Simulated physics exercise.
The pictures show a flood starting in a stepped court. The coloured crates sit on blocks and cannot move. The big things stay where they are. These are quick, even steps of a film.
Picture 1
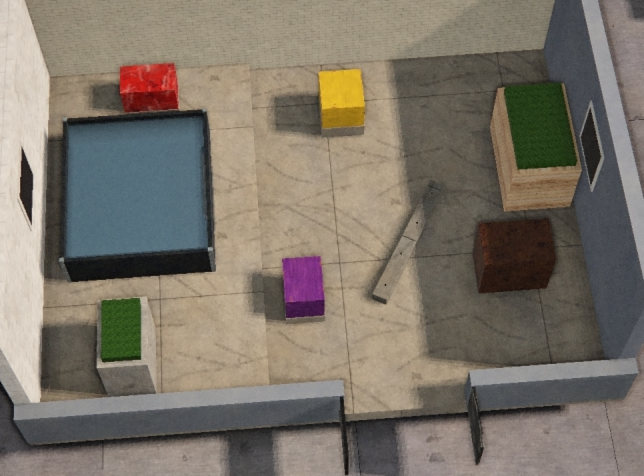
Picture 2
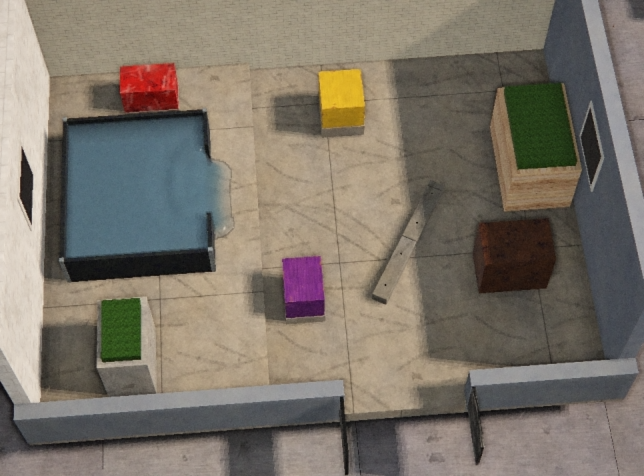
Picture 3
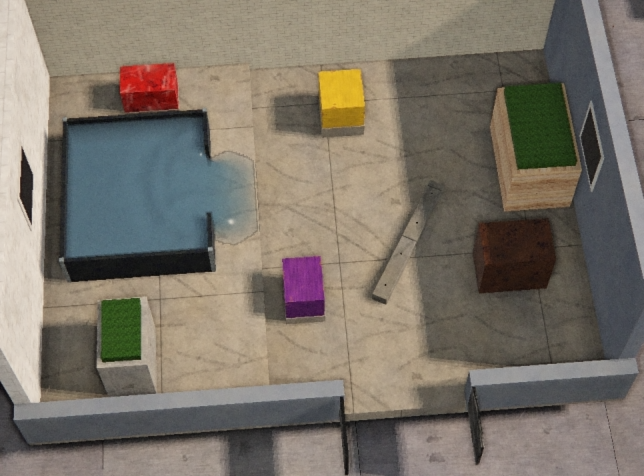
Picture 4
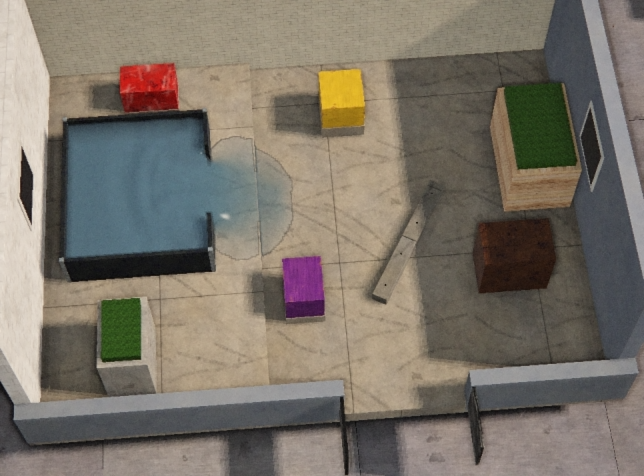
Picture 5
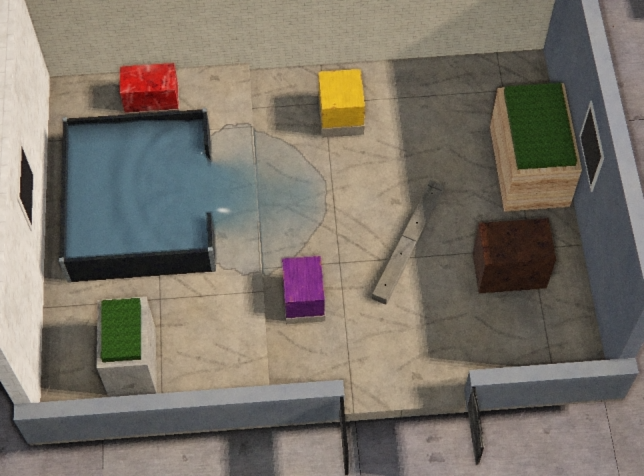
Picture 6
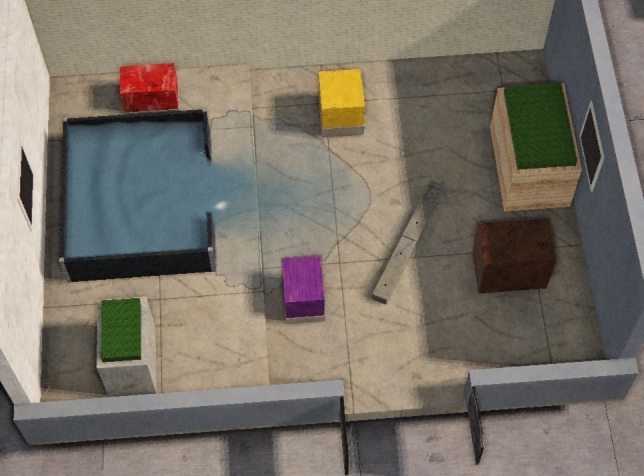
At the start, still blue water fills a dark-walled square tank on the left of a walled court scattered with coloured blocks. A gap opens in the tank's right side and water pours out onto the floor, then spreads rightward in a widening, thin sheet between the yellow and purple blocks.
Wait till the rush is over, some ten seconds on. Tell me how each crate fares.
One by one: The red crate stays dry; the yellow crate stays dry; the purple crate stays dry.
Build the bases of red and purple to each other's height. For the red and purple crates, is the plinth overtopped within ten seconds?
In short: Red stays dry; purple ends up wet.
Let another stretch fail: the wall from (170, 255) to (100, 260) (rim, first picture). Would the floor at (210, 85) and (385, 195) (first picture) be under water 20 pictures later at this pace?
As listed: Free of water, no water.
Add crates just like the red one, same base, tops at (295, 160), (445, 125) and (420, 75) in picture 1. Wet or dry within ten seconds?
One after the other: Gets wet, is soaked, is topped.
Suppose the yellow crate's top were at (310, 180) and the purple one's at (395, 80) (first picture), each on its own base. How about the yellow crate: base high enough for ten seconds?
Yellow crate is topped.
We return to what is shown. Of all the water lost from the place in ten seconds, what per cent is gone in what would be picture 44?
About 25 per cent.
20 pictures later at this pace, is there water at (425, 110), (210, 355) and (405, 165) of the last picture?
As listed: Wet, clear, wet.
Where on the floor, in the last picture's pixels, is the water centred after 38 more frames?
I would point to (325, 187).
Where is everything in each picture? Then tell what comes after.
In the first frame, still water in the water tank at (136, 186).
In the second frame, the front is at (216, 164), out from the gap at (208, 194).
In the third frame, water pours out at (208, 195) and has run to (246, 162).
In the fourth frame, water pours out at (208, 195) and has run to (285, 181).
In the fifth frame, the front is at (319, 182), out from the gap at (208, 194).
In the sixth frame, the front is at (366, 198), out from the gap at (208, 194).
A moment on, water covers 25 % of the floor; the red crate not reached, the yellow crate water round its plinth, the purple crate water round its plinth.
Next, water covers 40 % of the floor; the red crate not reached, the yellow crate water round its plinth, the purple crate water round its plinth.
Then, water covers 55 % of the floor; the red crate not reached, the yellow crate water round its plinth, the purple crate water round its plinth.
Later, water covers 65 % of the floor; the red crate not reached, the yellow crate water round its plinth, the purple crate water round its plinth.
In the end, water covers 70 % of the floor; the red crate stayed above the water, the yellow crate stayed above the water, the purple crate stayed above the water.
